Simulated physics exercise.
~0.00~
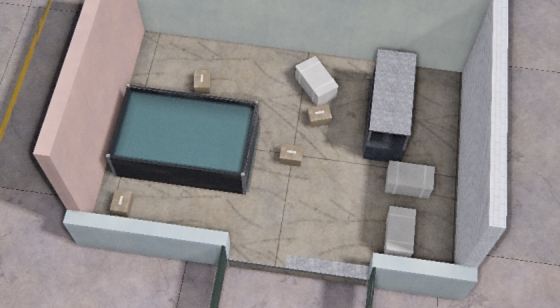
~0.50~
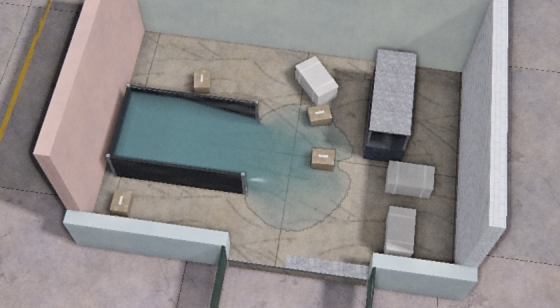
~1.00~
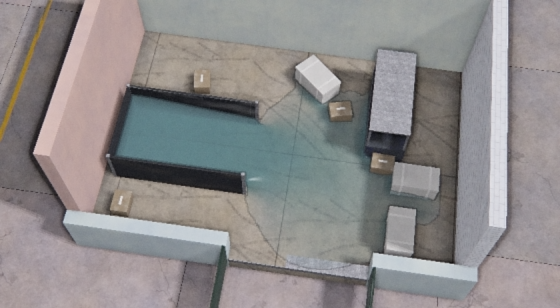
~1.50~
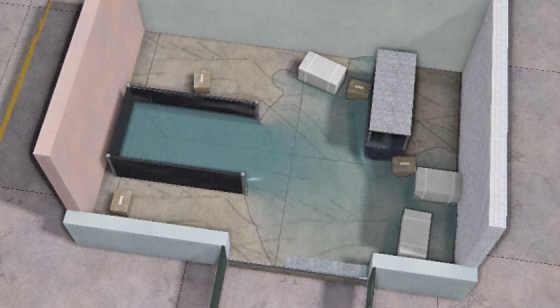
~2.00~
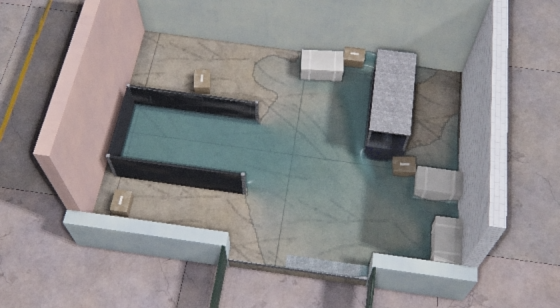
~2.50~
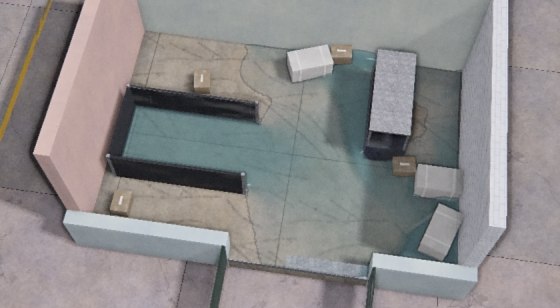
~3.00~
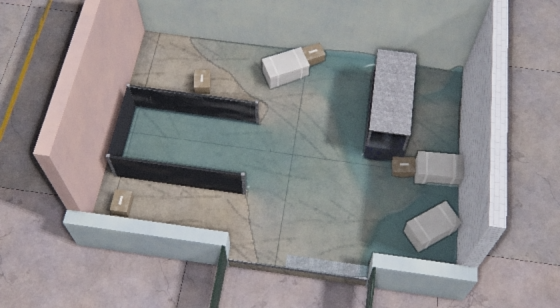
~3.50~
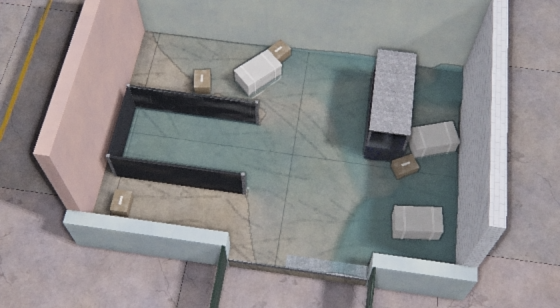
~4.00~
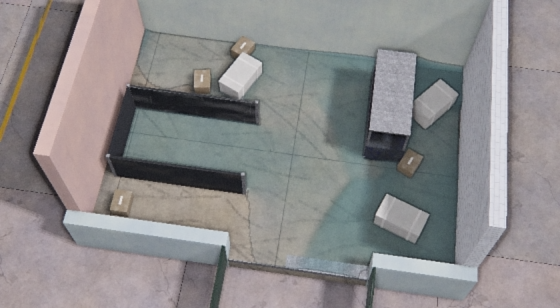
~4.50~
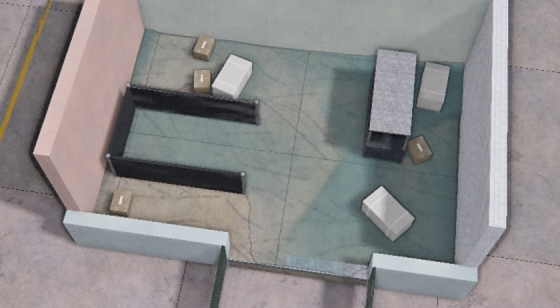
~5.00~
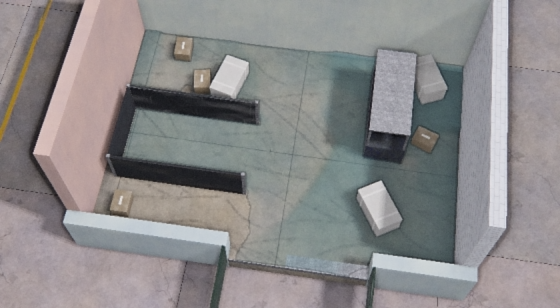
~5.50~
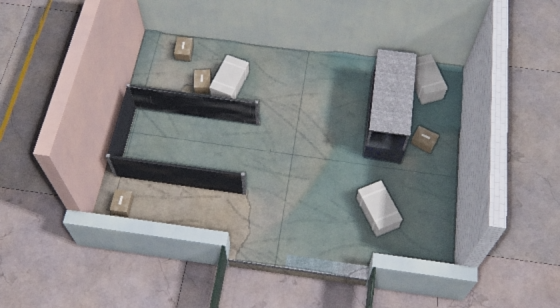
The clip opens on a high view of a walled bay, where a dark-sided tank of teal water stands among brown boxes and larger pale crates. The tank's right side gives way, and water rushes across the floor, pushing a brown box toward the tall grey unit. The flood shoves the other nearby boxes and crates toward the back and right walls. A box and a crate then drift left along the back, while one right-hand crate slides up behind the unit and another swings leftward. Finally everything settles in shallow water, the tank standing open and nearly drained.
